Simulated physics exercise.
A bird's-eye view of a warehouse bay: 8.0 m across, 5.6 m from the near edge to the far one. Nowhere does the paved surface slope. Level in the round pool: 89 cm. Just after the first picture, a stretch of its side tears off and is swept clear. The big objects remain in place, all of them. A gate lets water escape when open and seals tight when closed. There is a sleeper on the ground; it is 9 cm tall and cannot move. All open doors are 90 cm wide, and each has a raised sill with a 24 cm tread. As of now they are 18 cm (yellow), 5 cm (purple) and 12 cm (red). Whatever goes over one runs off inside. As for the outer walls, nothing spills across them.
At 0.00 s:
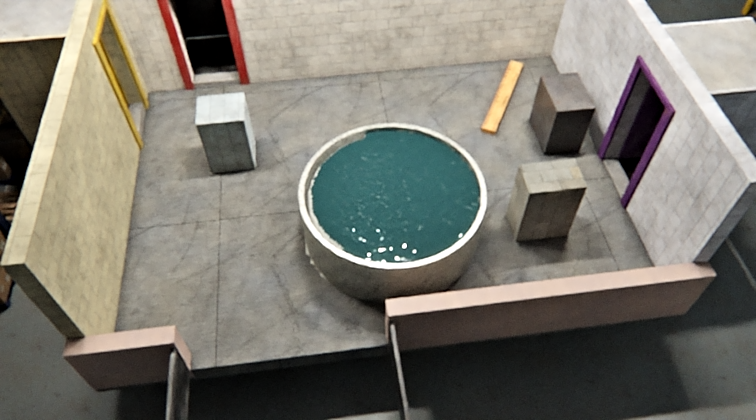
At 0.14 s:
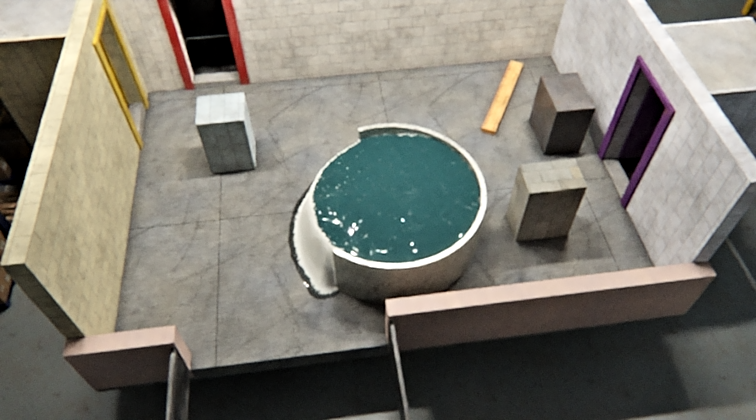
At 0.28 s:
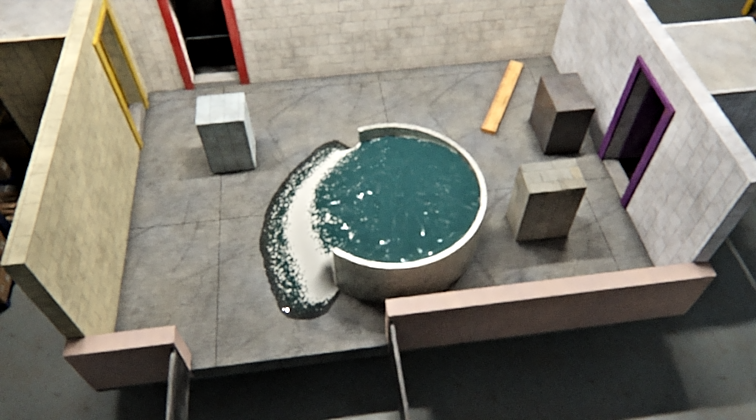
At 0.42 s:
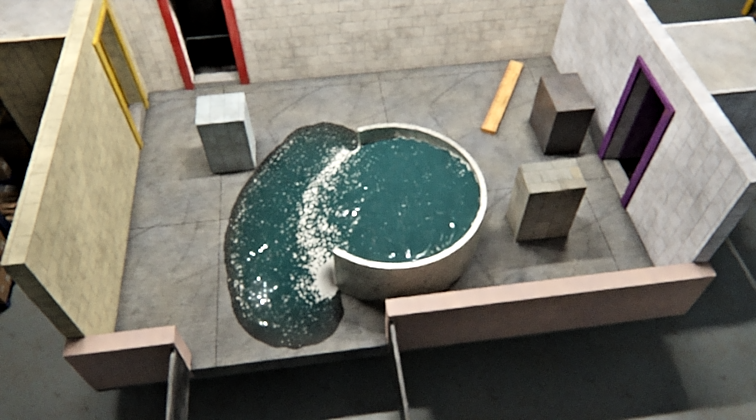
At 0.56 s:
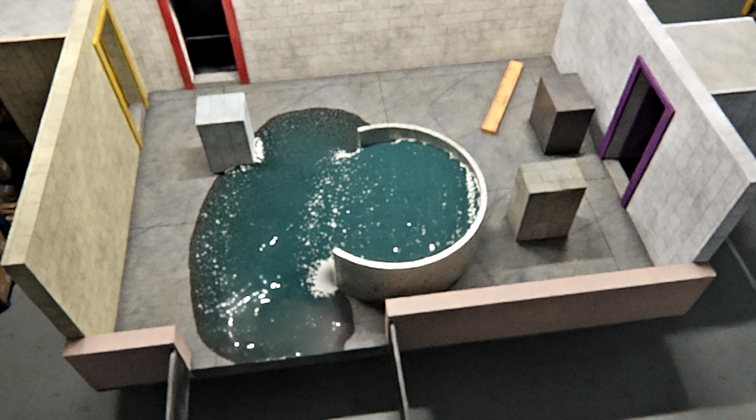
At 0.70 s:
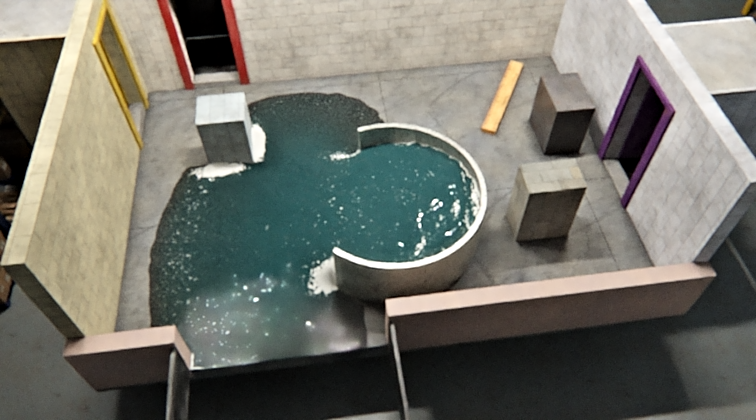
In a walled bay, a round pool's left side opens and water spreads across the floor.
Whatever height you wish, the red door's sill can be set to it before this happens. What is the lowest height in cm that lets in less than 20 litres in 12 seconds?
32 cm.
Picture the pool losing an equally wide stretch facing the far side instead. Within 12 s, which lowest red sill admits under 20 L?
That way, roughly 23 cm.
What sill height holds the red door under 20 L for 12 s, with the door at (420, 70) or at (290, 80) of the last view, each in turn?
Minimums: Roughly 10.0 cm and 25 cm.
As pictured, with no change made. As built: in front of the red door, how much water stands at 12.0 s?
It comes to about 5.0 centimetres deep.
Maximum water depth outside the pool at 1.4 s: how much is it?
I'd put it near 46 cm.
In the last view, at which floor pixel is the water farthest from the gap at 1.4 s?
At about (149, 92).
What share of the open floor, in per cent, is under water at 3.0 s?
Some 55 per cent of it.
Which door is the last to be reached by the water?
The answer is the purple one.
After 1.4 s water covers 45 % of the floor, deepest (46 cm) near (135, 192); 16 cm at the red door, 22 litres in over its 12 cm sill.
After 3.0 s water covers 55 % of the floor, deepest (40 cm) near (156, 110); 31 cm at the red door, 110 litres in over its 12 cm sill.
After 12.0 s water covers 100 % of the floor, deepest (14 cm) near (509, 313); 5 cm at the red door, 278 litres in over its 12 cm sill.
At the red door as built, the water arrived by 1.0 s and peaked near 31 cm at 3.0 s.
With a sill of 28.5 cm, 35 litres would have come in within the 12 s; with 38 cm, 5 litres. So under 20 litres takes about 32 cm.
